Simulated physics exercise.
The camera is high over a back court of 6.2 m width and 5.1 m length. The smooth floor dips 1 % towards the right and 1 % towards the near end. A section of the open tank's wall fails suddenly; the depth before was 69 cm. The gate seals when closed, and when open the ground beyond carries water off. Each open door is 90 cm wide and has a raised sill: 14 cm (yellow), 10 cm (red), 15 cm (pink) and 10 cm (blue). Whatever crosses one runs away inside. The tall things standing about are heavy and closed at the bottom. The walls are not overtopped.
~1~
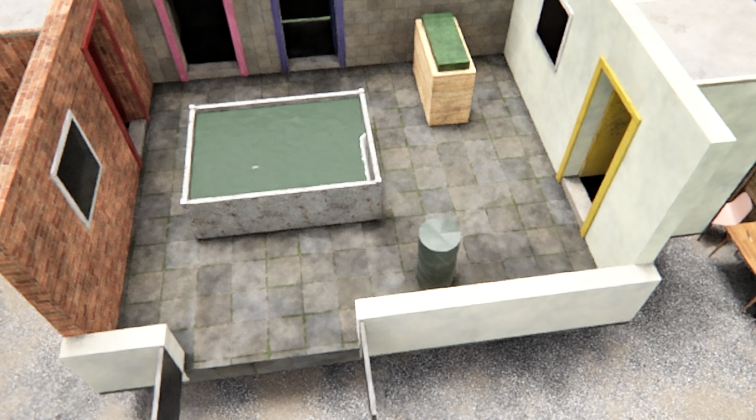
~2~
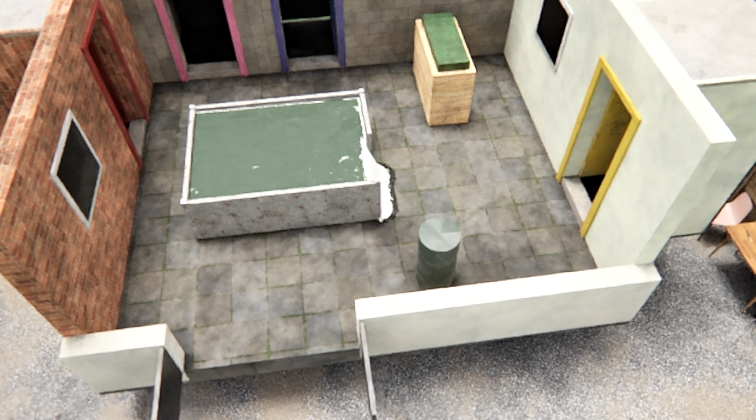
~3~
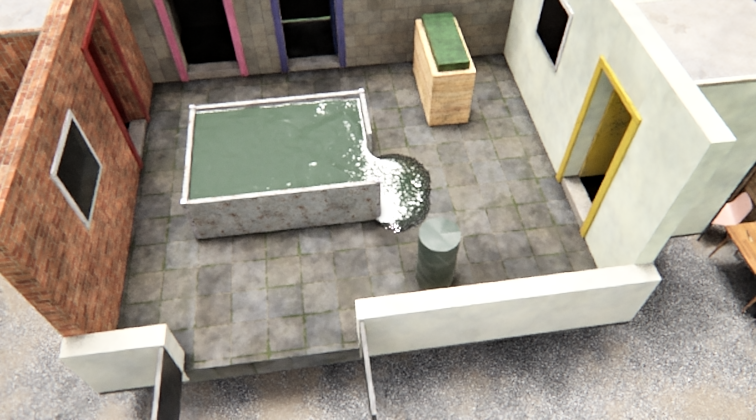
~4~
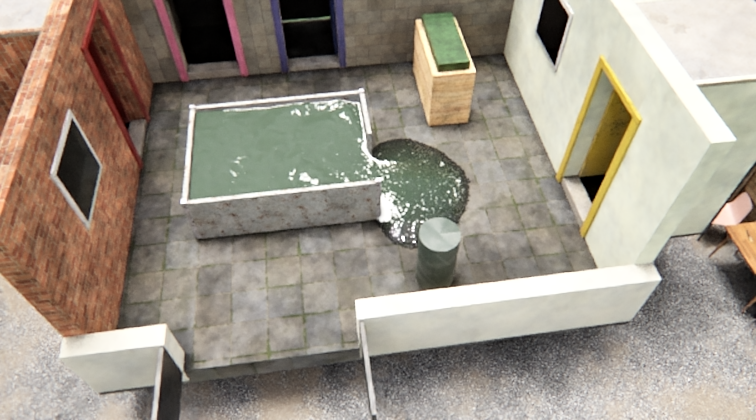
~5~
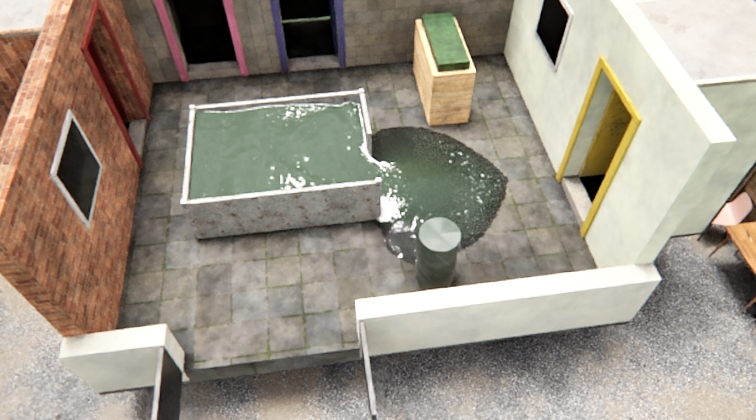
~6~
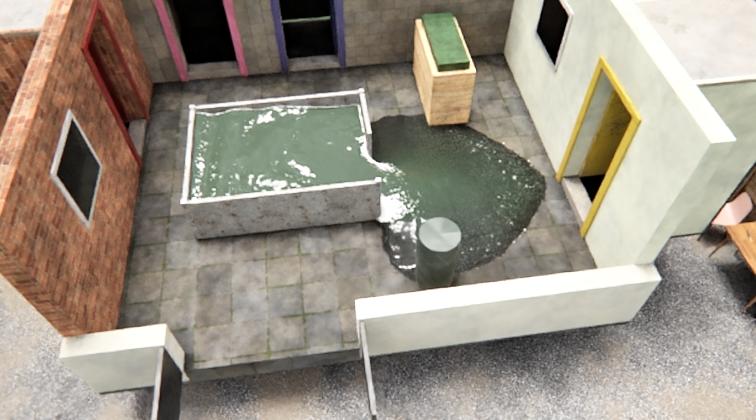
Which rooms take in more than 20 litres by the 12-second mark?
The water let in: At the yellow door it passes the limit; at the red door it stays under the limit; at the pink door it does not reach the limit; at the blue door it keeps below the limit.
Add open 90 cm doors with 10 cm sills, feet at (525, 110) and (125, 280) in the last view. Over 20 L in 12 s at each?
In turn: Above, below.
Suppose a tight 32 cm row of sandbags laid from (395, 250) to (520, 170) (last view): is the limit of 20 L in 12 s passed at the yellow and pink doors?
Against that limit: Yellow under, pink not over.
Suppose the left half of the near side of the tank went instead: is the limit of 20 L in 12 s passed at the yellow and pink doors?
Against that limit: Yellow under, pink not over.
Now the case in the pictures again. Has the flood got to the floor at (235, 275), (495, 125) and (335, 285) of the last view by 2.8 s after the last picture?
In turn: Not reached, flooded, not reached.
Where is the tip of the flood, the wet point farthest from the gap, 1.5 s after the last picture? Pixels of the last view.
Around (498, 55).
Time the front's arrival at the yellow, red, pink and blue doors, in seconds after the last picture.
Yellow 0.1 s, red 5.5 s, pink 4.5 s, blue 3.0 s.
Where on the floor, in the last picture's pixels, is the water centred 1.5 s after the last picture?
Near (369, 183).
Then, 0.7 s after the last picture water covers 30 % of the floor and is deepest (38 cm) near (387, 200); yellow door 27 cm at the sill, 24 L in, red door not reached, pink door not reached, blue door not reached.
Then, 1.5 s after the last picture water covers 35 % of the floor and is deepest (38 cm) near (583, 252); yellow door 30 cm at the sill, 92 L in, red door not reached, pink door not reached, blue door not reached.
Then, 2.8 s after the last picture water covers 45 % of the floor and is deepest (26 cm) near (561, 201); yellow door 26 cm at the sill, 191 L in, red door not reached, pink door not reached, blue door not reached.
Then, 6.3 s after the last picture water covers 90 % of the floor and is deepest (24 cm) near (597, 286); yellow door 20 cm at the sill, 290 L in, red door 4 cm at the sill, 0 L in, pink door 1 cm at the sill, 0 L in, blue door 2 cm at the sill, 0 L in.
Then, 11.3 s after the last picture water covers 95 % of the floor and is deepest (16 cm) near (603, 298); yellow door 14 cm at the sill, 315 L in, red door 8 cm at the sill, 0 L in, pink door 6 cm at the sill, 0 L in, blue door 5 cm at the sill, 0 L in.
